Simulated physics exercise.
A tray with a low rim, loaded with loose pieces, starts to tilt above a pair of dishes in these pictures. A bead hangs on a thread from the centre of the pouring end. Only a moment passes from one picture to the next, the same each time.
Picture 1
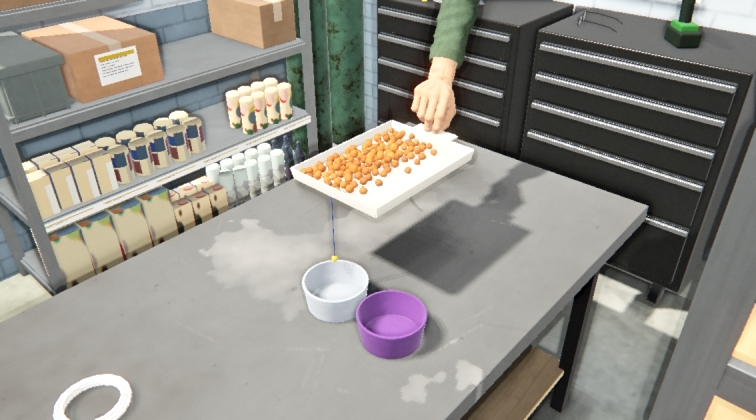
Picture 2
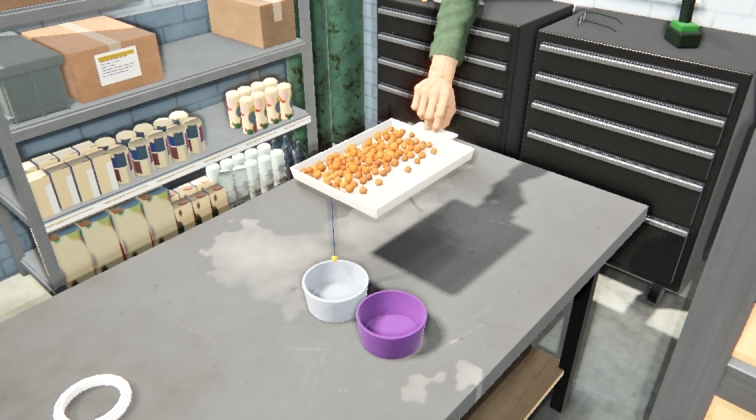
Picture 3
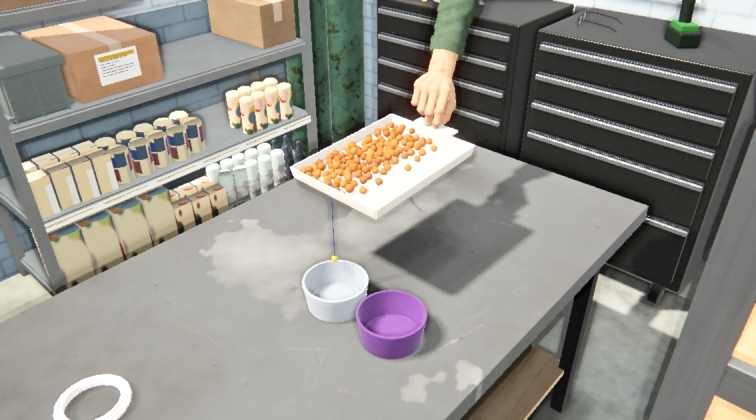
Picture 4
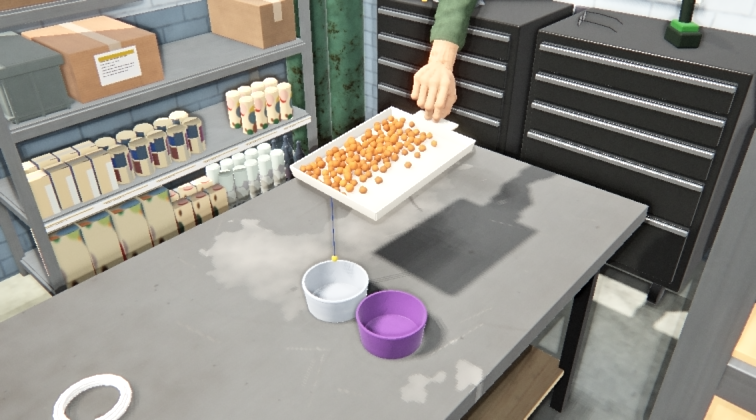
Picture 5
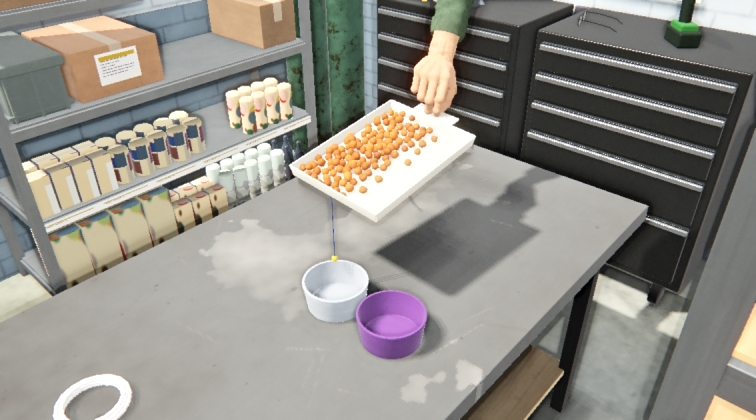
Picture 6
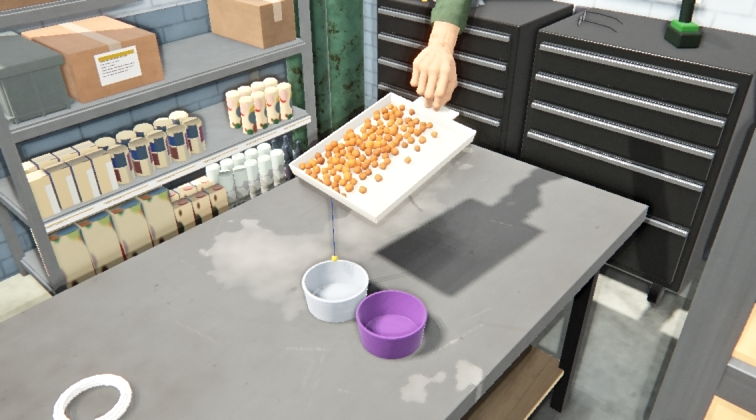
The video shows a hand holding a white tray of small orange pieces above a gray table with a white dish and a purple dish. The hand gradually tilts the tray slightly, raising its far side, while the dishes stay still.
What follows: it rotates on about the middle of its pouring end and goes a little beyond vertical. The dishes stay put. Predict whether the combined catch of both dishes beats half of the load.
The combined catch beats half.
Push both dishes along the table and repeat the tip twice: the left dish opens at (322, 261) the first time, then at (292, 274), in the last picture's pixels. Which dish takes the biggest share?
In the first position the right of the two, in the second the right of the two.
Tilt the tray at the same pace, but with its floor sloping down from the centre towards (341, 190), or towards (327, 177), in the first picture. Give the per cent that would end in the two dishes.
Close to 20 percent first and close to 0 percent second.
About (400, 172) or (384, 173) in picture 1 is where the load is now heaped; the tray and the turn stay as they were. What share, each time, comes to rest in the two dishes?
The first start gives 70 percent and the second 60 percent.
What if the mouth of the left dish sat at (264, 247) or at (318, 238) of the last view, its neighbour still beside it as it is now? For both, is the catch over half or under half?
So that's a lesser portion the first time round, a lesser portion the second.
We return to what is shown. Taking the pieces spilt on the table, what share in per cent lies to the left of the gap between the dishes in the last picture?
Roughly 60 percent.
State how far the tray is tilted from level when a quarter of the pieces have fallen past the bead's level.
That would be about 110 degrees from level.
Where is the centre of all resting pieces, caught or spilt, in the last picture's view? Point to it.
Near (346, 306).
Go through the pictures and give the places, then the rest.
Corners of the pouring end at (294, 168) and (376, 207), level; middle of the load at (365, 160), coated peanuts; left dish at (313, 305); right dish at (369, 341); bead on its thread at (335, 259), in the first frame.
Corners of the pouring end at (294, 168) and (376, 207), level; middle of the load at (365, 159), in the second frame.
Corners of the pouring end at (293, 167) and (376, 208), tipped barely, lowest at the right corner; middle of the load at (365, 157), in the third frame.
Corners of the pouring end at (293, 166) and (376, 210), tipped a little, lowest at the right corner; middle of the load at (364, 153), in the fourth frame.
Corners of the pouring end at (293, 165) and (376, 212), tipped a little, lowest at the right corner; middle of the load at (364, 150), in the fifth frame.
Corners of the pouring end at (292, 164) and (376, 214), tipped a little, lowest at the right corner; middle of the load at (364, 147); left dish at (313, 305); right dish at (369, 341), in the sixth frame.
Soon, tray tipped steeply; nearly all on the tray; a stray few in the right dish; a stray few in the air.
A while on, tray tipped right over; nearly all on the tray; a stray few in the right dish; a stray few outside both.
Towards the end, tray tipped past a quarter turn; about a quarter in the right dish; about half in the left dish; about a third outside both.
Finally, tray tipped past a quarter turn; about a quarter in the right dish; about half in the left dish; about a third outside both.
